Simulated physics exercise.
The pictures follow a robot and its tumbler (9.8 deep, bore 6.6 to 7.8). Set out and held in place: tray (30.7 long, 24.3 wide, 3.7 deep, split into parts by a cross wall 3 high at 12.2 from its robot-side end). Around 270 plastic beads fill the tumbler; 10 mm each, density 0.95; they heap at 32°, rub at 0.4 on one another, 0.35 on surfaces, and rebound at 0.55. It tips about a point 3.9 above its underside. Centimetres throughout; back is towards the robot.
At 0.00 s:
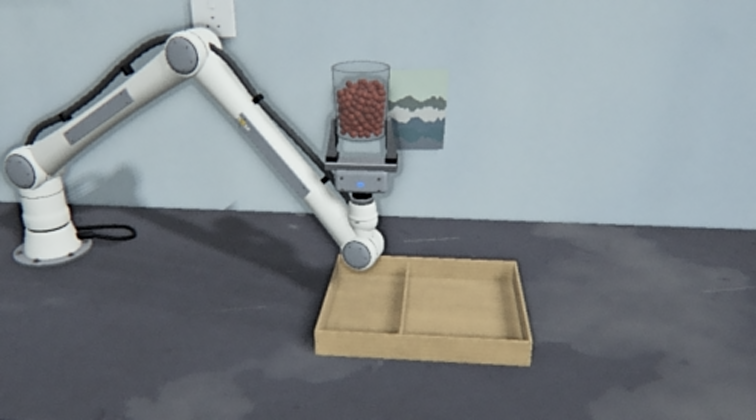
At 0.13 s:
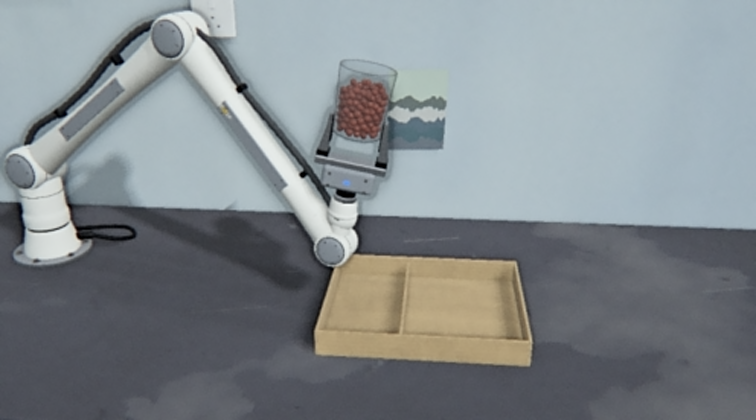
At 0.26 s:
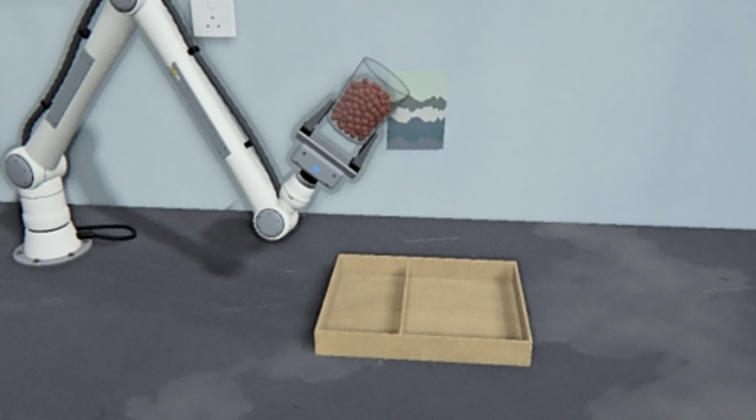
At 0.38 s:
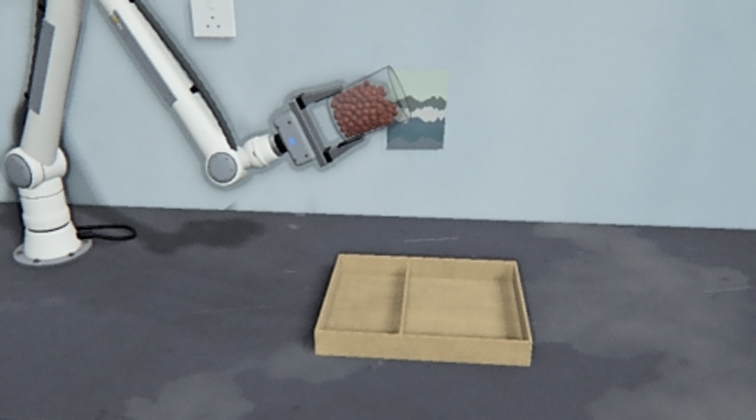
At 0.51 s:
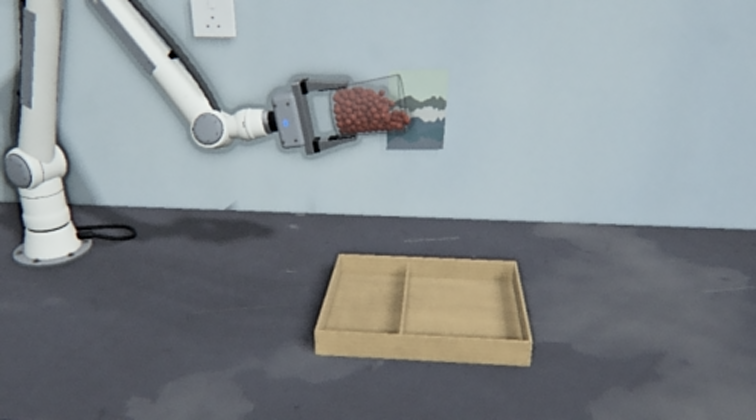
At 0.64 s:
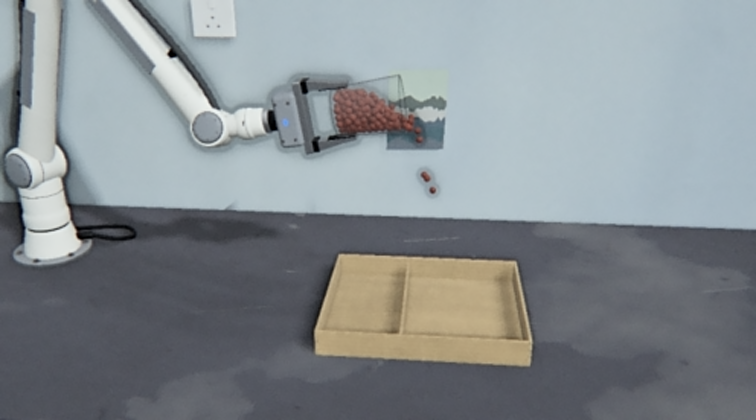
Above a divided tray, a robot arm tilts a clear tumbler rightward until a few reddish beads drop out.
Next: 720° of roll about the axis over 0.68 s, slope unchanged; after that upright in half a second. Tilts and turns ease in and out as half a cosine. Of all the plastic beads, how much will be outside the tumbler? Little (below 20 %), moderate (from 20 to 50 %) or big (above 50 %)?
Answer: Moderate; from 20 to 50 % of the plastic beads finish outside the tumbler.
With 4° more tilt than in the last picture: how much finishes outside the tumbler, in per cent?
Some 40 per cent.
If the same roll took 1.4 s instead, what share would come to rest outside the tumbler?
Then about 50 per cent.
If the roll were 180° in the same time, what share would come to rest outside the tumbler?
Then about 25 per cent.
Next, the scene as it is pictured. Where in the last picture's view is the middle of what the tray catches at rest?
At about (471, 307).
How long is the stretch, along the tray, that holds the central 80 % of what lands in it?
Some 16 cm.
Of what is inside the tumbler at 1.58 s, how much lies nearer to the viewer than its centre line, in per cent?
Some 45 per cent.
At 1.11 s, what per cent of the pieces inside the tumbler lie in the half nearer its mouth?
Some 40 per cent.
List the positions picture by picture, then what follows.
The tumbler middle at (361, 102), upright; upper third of the load around (361, 94), from x 340 to 385, top at y 80; 268 in the tumbler, in the first picture.
The tumbler middle at (363, 102), tipped 11°; upper third of the load around (362, 94), from x 340 to 385, top at y 80, in the second picture.
The tumbler middle at (365, 104), tipped 37°; upper third of the load around (363, 95), from x 335 to 390, top at y 80, in the third picture.
The tumbler middle at (367, 106), tipped 65°; upper third of the load around (363, 97), from x 335 to 395, top at y 85, in the fourth picture.
The tumbler middle at (368, 108), tipped 80°; upper third of the load around (361, 99), from x 335 to 405, top at y 90, in the fifth picture.
The tumbler middle at (368, 108), tipped 81°; upper third of the load around (356, 102), from x 335 to 435, top at y 90; 264 in the tumbler, 4 in flight or on a rim, in the sixth picture.
After 1.11 s, tipped 81°, highest piece 38 above the table; 219 in the tumbler, 24 in the far-side part, 25 in flight or on a rim.
After 1.58 s, tipped 37°, highest piece 37 above the table; 195 in the tumbler, 49 in the far-side part, 4 on the table or floor, 3 in the robot-side part, 17 in flight or on a rim.
After 2.02 s, upright, highest piece 38 above the table; 195 in the tumbler, 62 in the far-side part, 8 on the table or floor, 3 in the robot-side part.
After 2.72 s, upright, highest piece 38 above the table; 195 in the tumbler, 62 in the far-side part, 8 on the table or floor, 3 in the robot-side part.
In the end, 195 in the tumbler, 62 in the far-side part, 8 on the table or floor, 3 in the robot-side part. That is 27 % outside the tumbler.
